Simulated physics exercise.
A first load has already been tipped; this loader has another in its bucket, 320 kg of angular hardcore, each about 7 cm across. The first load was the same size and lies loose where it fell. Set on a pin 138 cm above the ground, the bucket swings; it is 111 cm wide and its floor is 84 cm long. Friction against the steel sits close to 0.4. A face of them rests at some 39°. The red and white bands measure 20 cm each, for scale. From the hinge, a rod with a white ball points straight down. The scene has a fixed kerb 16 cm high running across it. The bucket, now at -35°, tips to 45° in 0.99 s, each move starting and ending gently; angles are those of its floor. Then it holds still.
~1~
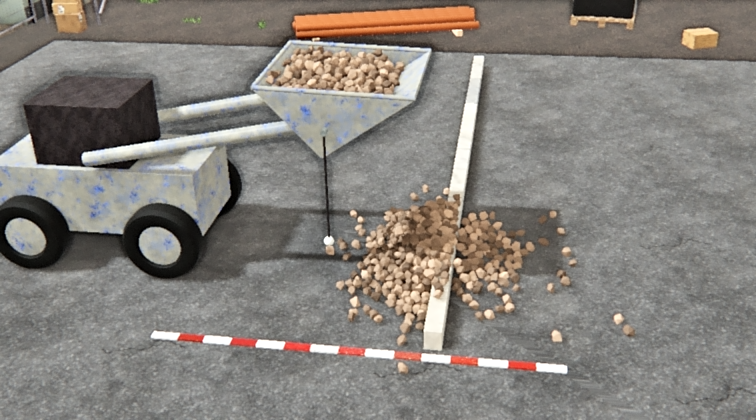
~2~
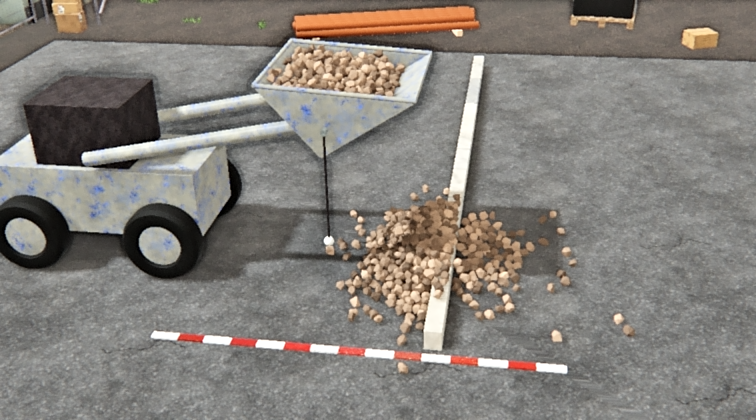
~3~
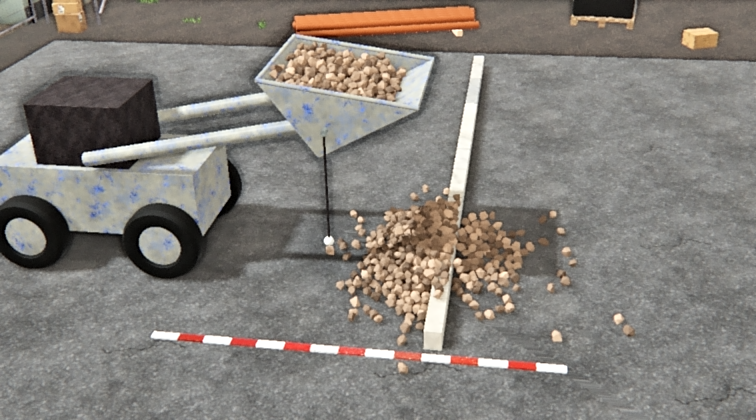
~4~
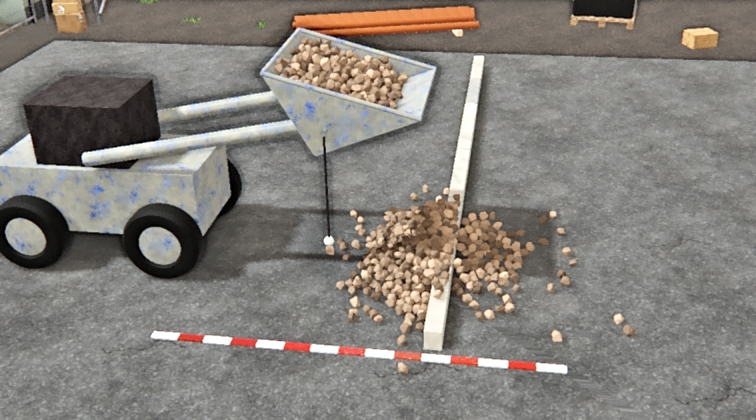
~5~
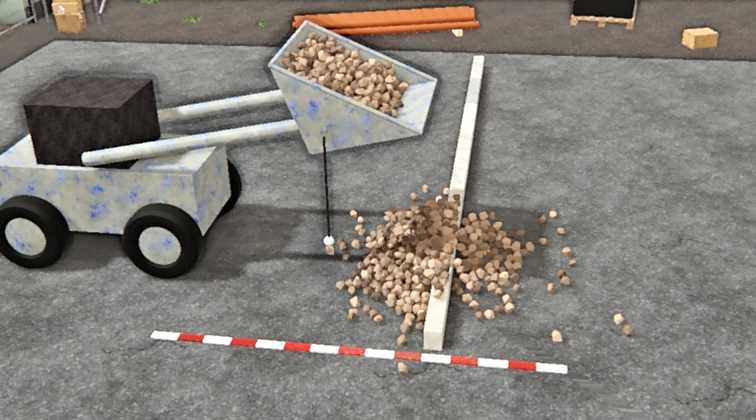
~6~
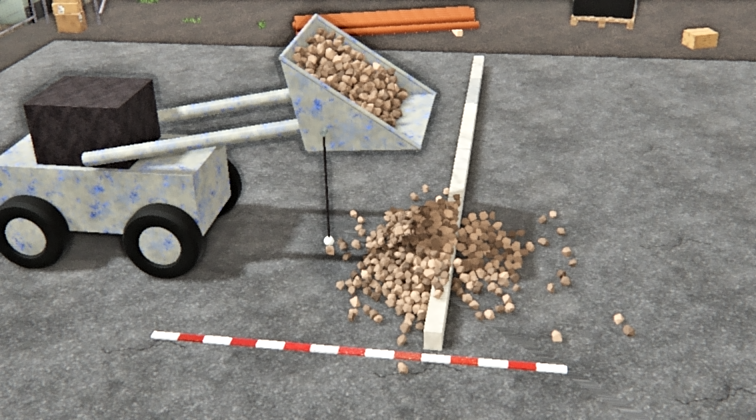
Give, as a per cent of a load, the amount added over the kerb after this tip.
Close to 49 parts in a hundred.
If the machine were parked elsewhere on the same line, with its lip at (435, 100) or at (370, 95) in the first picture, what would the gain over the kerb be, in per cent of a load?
Near 80 in a hundred, then near 5 in a hundred.
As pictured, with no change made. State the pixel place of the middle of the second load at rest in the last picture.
Around (445, 247).
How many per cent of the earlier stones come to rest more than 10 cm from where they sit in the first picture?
I'd put it at about 5 per cent.
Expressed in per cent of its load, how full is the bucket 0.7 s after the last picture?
Roughly 65 per cent is still inside.
Then, 0.3 s after the last picture the floor is at 32°; in per cent of one load, 100 in the bucket, 79 on this side of the kerb, 21 over the kerb; the foremost stones are at (577, 268).
Then, 0.7 s after the last picture the floor is at 45°; in per cent of one load, 63 in the bucket, 117 on this side of the kerb, 21 over the kerb; the foremost stones are at (577, 268).
Then, 1.0 s after the last picture the floor is at 45°; in per cent of one load, 8 in the bucket, 150 on this side of the kerb, 42 over the kerb; the foremost stones are at (577, 268).
Then, 3.6 s after the last picture the floor is at 45°; in per cent of one load, 0 in the bucket, 130 on this side of the kerb, 70 over the kerb; the foremost stones are at (618, 287). Net gain over the kerb, 49.
